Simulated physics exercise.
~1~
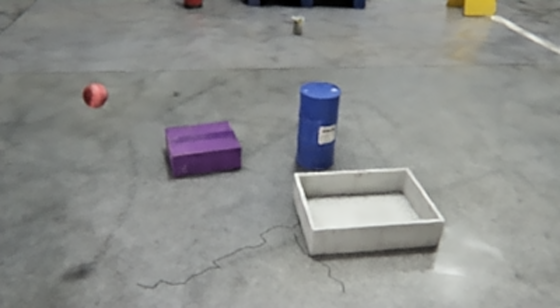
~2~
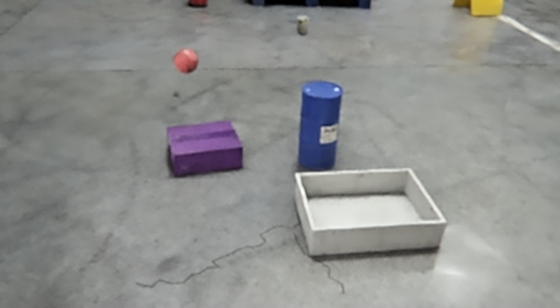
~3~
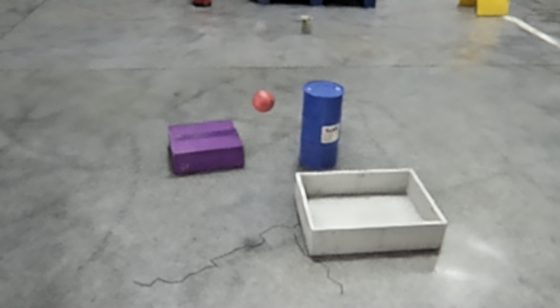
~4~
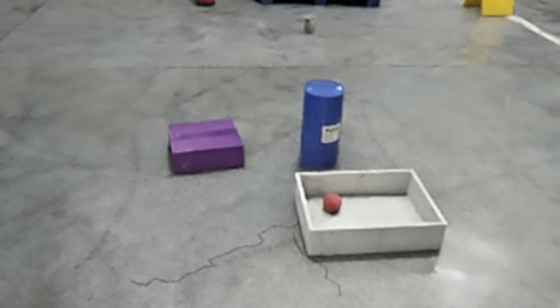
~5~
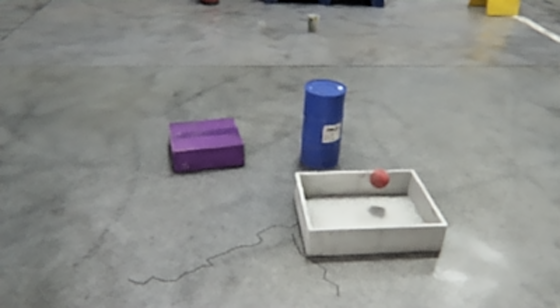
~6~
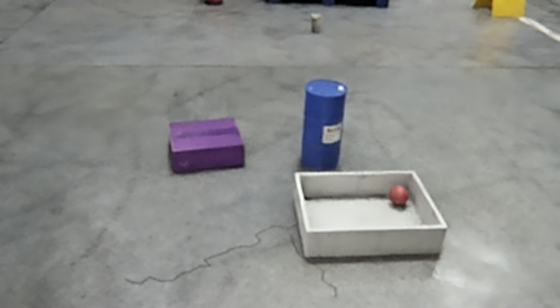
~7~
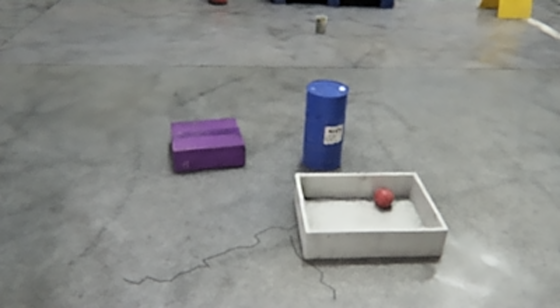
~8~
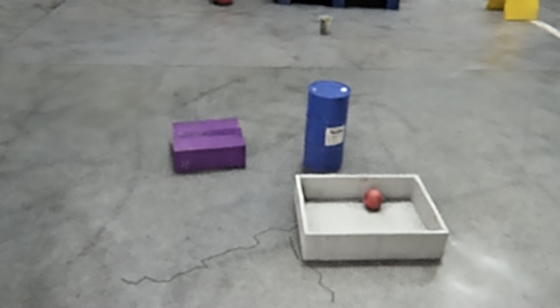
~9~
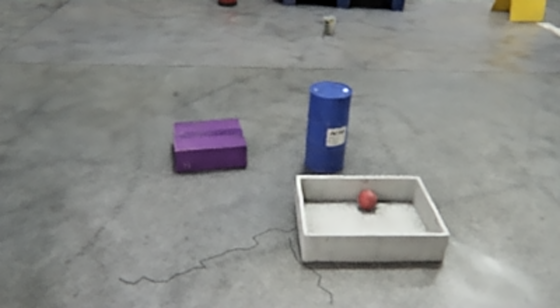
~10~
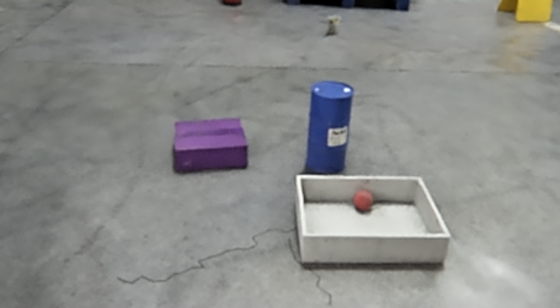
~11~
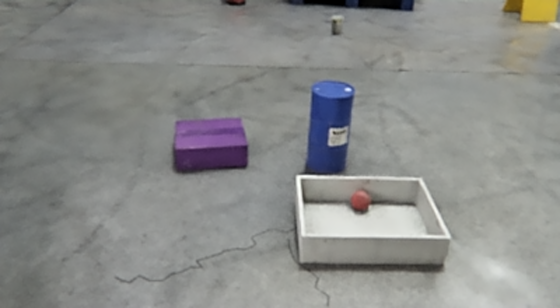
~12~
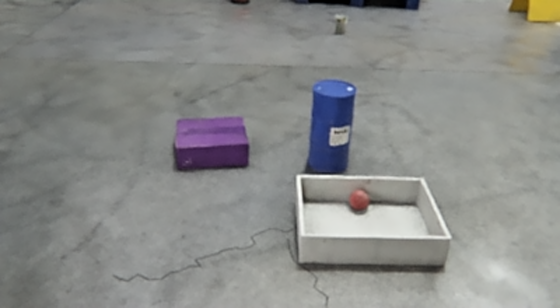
At the start, a red ball is in the air at the left of a grey concrete floor, where a purple parcel, a blue canister and an open, pale box stand. The ball travels right, passing above the parcel, then drops past the front of the canister into the box. It bounces up inside and carries on toward the right, then comes down near the box's right side. From there it moves back left, slowing as it goes. It ends at rest inside the box near the back wall, with the parcel and canister still in place.
